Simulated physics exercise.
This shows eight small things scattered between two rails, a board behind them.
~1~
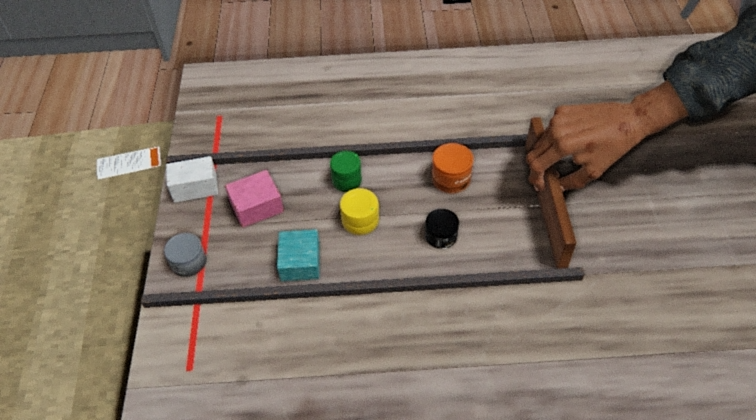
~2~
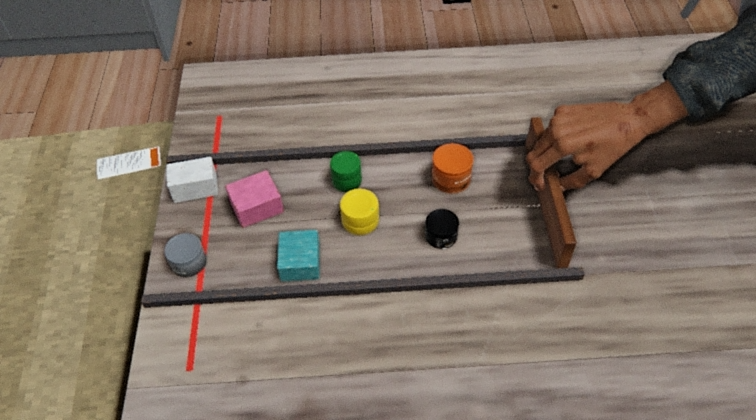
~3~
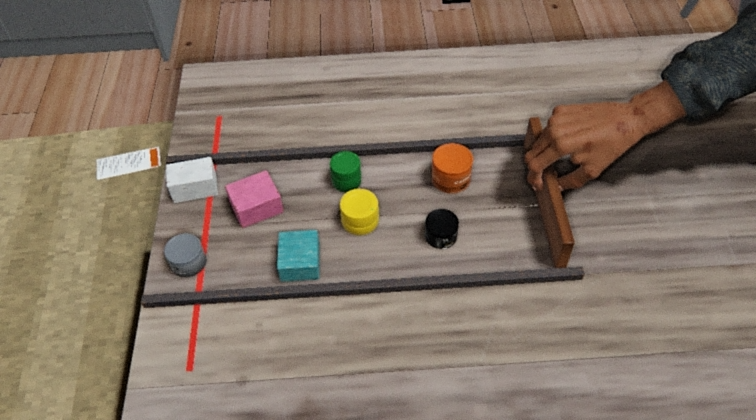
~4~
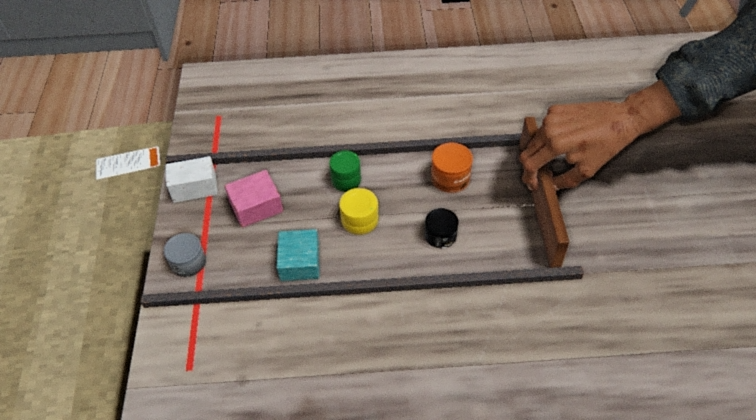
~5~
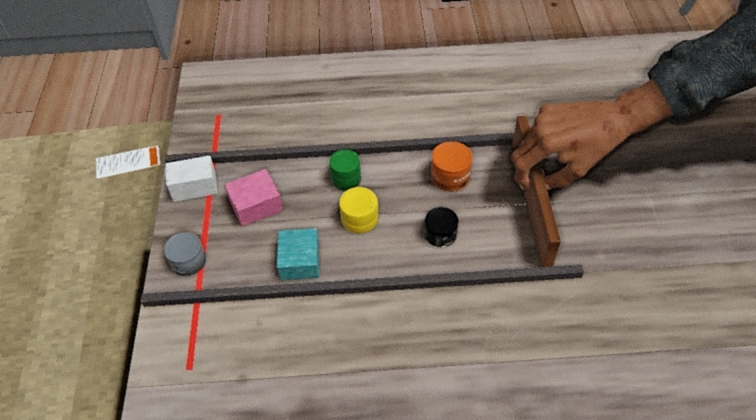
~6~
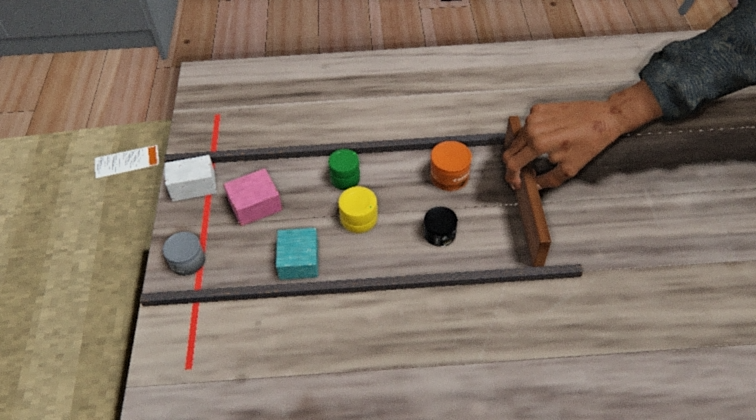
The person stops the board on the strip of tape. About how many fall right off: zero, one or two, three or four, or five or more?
In the end the number that fall off is three or four.
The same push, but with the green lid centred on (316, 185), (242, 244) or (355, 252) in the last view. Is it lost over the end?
In that order, it stays on; is lost; remains up.
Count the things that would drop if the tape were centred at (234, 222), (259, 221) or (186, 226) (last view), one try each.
In that order 1, 0 and 4.
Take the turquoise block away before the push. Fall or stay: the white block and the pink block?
The white block falls, the pink block comes down.
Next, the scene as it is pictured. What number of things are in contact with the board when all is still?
In contact: 4.
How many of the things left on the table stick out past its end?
1 of them.
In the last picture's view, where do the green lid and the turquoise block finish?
Near (161, 168) and (174, 273).
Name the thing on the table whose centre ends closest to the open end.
That is the green lid.
Soon after, none off yet; white block at rest near (191, 178); grey tub at rest near (185, 254); pink block at rest near (253, 197).
After that, none off yet; white block at rest near (191, 178); grey tub at rest near (185, 254); pink block at rest near (246, 197).
In the end, the number that fall off is three or four; gone, pink block, grey tub and white block.
